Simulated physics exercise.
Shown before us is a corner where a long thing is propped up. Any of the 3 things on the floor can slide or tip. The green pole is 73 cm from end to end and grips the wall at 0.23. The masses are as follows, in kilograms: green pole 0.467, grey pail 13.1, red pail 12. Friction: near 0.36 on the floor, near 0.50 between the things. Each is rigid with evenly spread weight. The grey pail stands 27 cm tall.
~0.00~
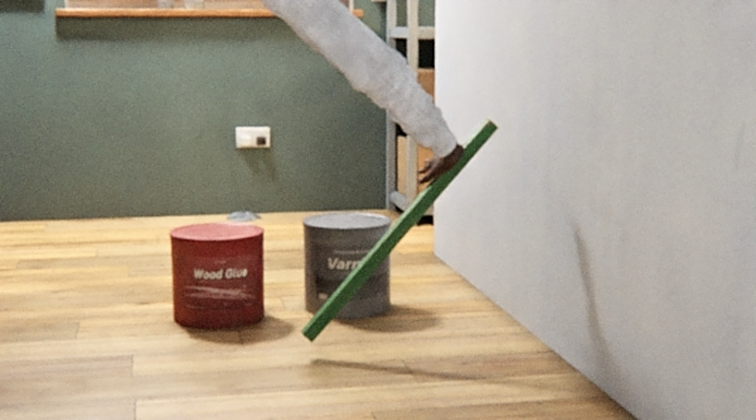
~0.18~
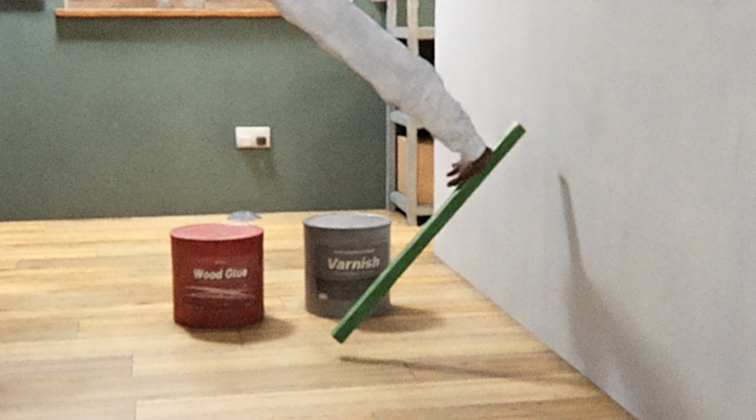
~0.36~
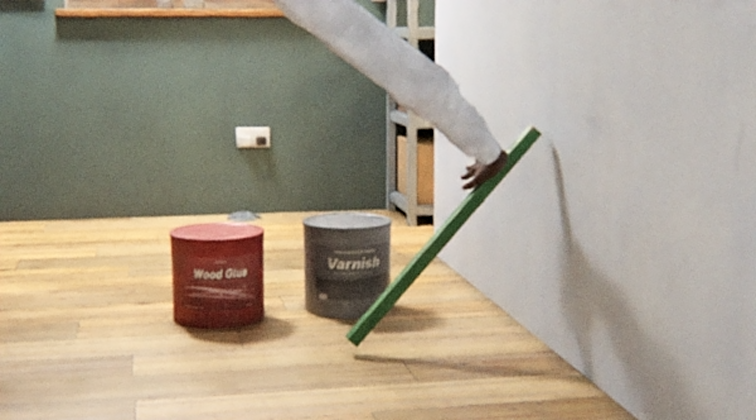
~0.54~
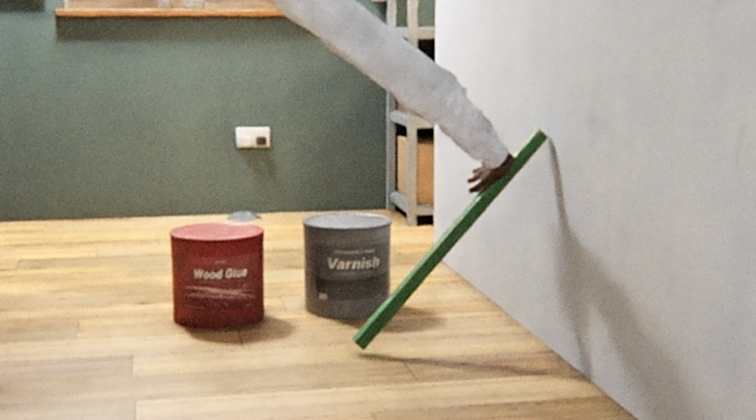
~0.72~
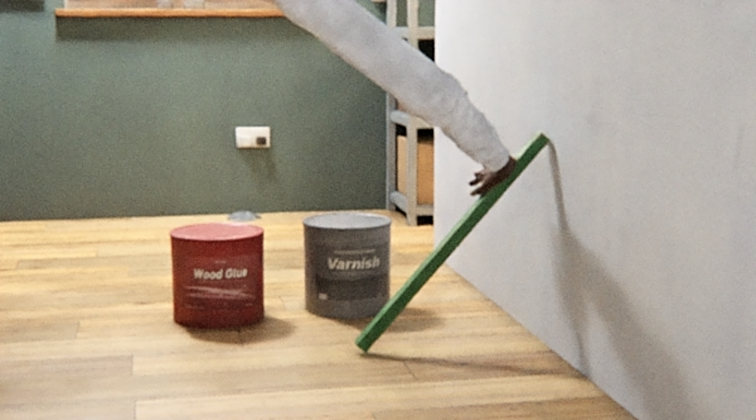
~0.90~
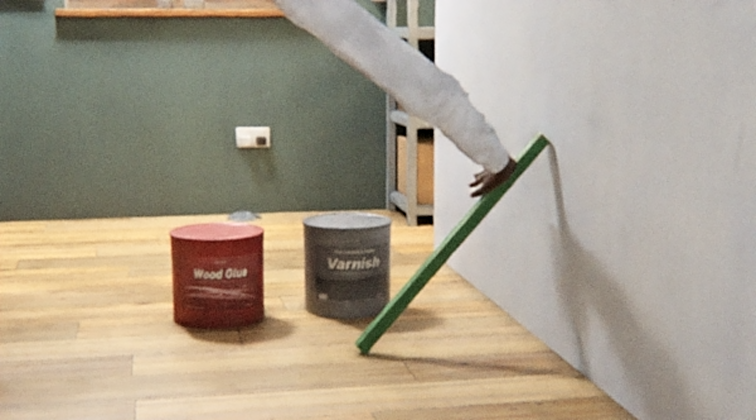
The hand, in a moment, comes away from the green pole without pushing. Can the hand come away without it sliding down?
No, it slides down.
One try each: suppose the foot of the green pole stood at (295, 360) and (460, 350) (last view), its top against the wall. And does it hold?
First time round it collapses; second time round it does not slip.
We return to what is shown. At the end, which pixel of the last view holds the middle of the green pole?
It ends up at about (406, 345).
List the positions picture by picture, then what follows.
In the first picture, 15 cm still to go; green pole (399, 230); grey pail (347, 264).
In the second picture, 7 cm still to go; green pole (428, 233); grey pail (347, 264).
In the third picture, 3 cm still to go; green pole (443, 236); grey pail (347, 264).
In the fourth picture, 1 cm still to go; green pole (450, 239); grey pail (347, 264).
Propped up under the hand; green pole (452, 241); grey pail (347, 264), in the fifth picture.
Propped up under the hand; green pole (452, 243); grey pail (347, 264), in the sixth picture.
By 1.40 s, green pole sunk by 10° near (437, 260).
By 1.60 s, green pole sunk by 36° near (412, 315).
By 1.70 s, green pole sunk by 48° near (406, 344).
When it is over (2.2 s), lying over on the floor, green pole; the other 2 within 10 cm of the start. End places, in pixels of the last picture, green pole near (406, 345). The pole gives way.
